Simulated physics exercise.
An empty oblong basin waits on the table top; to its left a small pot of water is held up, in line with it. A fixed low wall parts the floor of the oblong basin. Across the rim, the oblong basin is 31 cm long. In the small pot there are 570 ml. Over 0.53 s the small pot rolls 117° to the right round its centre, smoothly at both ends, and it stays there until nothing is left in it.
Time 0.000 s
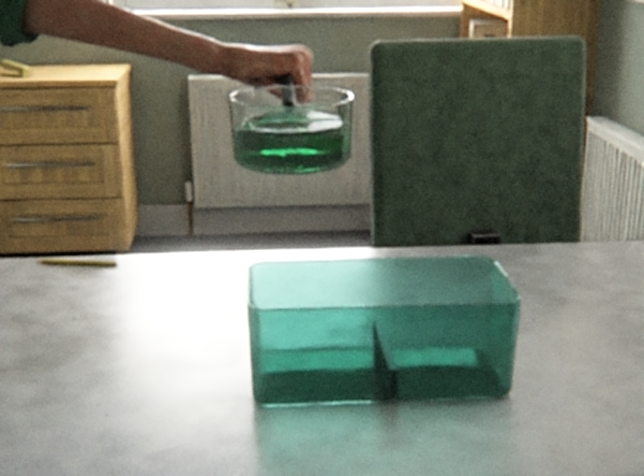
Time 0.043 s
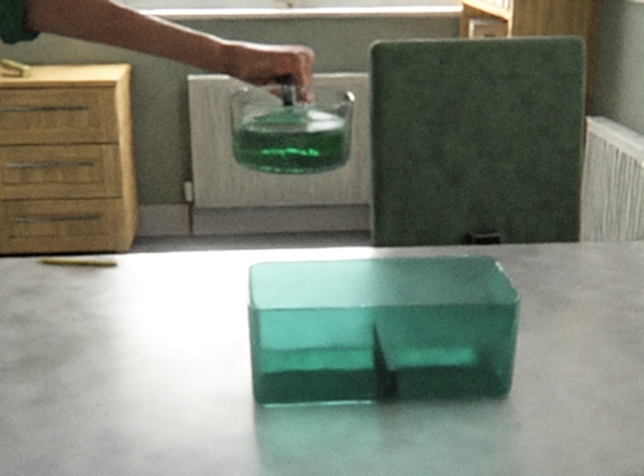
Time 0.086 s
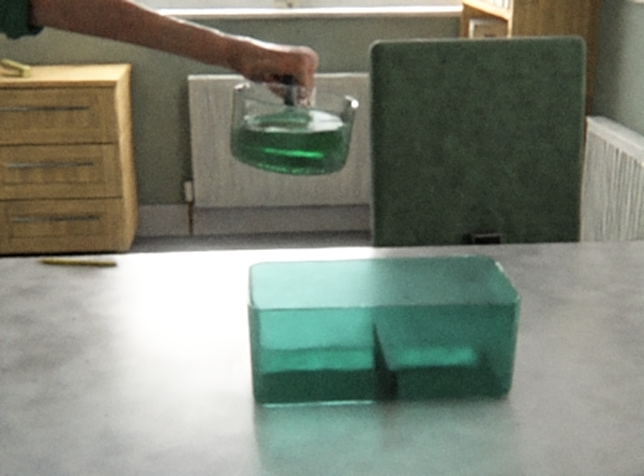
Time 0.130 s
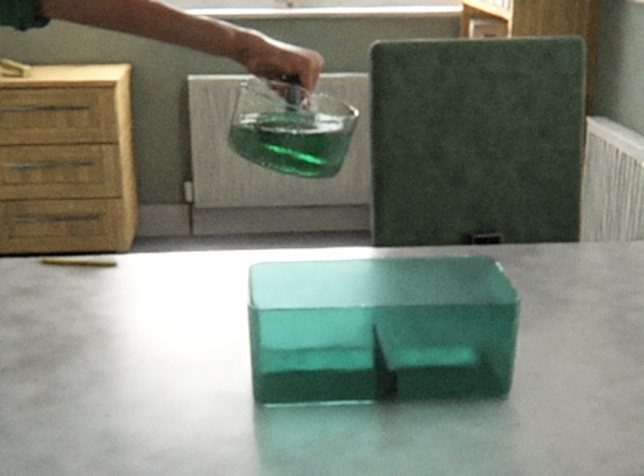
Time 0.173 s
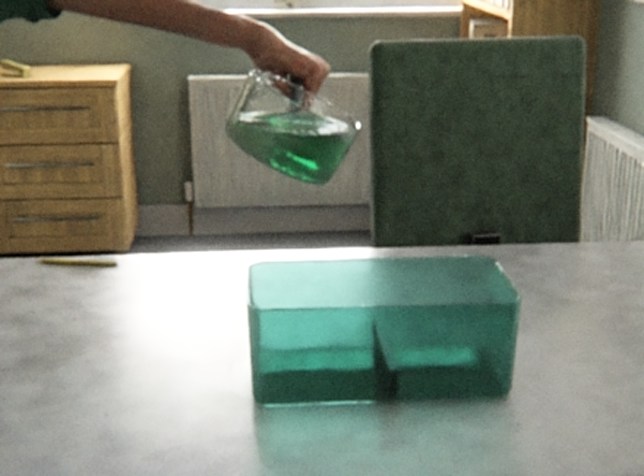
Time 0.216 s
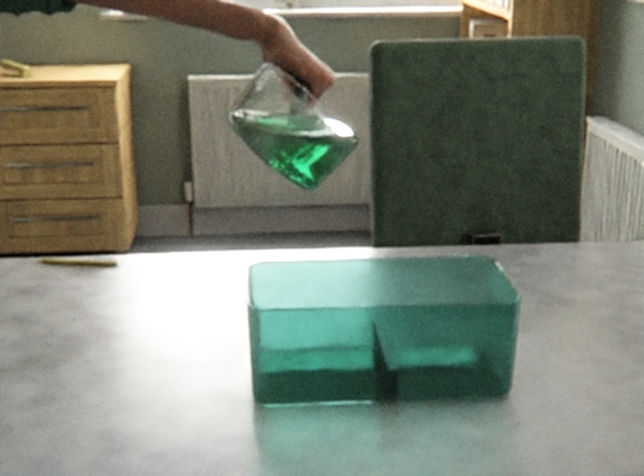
At first, a hand holds a small clear pot of green water level in the air, above and behind an oblong green basin with a low divider on a grey table. The hand then tilts the pot to the right, slightly to begin with and then steeply, while the basin stays still.
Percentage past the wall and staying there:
47 percent.
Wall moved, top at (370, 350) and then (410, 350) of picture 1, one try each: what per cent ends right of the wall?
65 per cent first, 20 per cent second.
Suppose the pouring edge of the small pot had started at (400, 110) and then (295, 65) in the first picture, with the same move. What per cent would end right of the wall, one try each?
Try 1: Approx. 80 %; try 2: Approx. 10 %.
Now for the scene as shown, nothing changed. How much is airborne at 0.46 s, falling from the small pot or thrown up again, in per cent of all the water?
Estimate: Some 62 % of the total.
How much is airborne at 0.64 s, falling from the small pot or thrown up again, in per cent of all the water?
8 in a hundred, give or take.
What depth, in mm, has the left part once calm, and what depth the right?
Left roughly 12 mm; right roughly 14 mm.
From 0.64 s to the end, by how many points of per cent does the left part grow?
It comes to near 10 per cent.
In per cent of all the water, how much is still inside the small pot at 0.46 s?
At that time about 18 in a hundred parts are still held.
After 0.46 s the tilt is 112° and 17 per cent is still to pour, 2 is left of the wall and 18 right of it.
After 0.64 s the tilt is 117° and 2 per cent is still to pour, 39 is left of the wall and 51 right of it.
After 0.83 s the tilt is 117° and 0 per cent is still to pour, 48 is left of the wall and 47 right of it.
After 1.03 s the tilt is 117° and 0 per cent is still to pour, 49 is left of the wall and 47 right of it.
In the end 49 per cent lies left of the wall, 47 right of it and 3 outside.
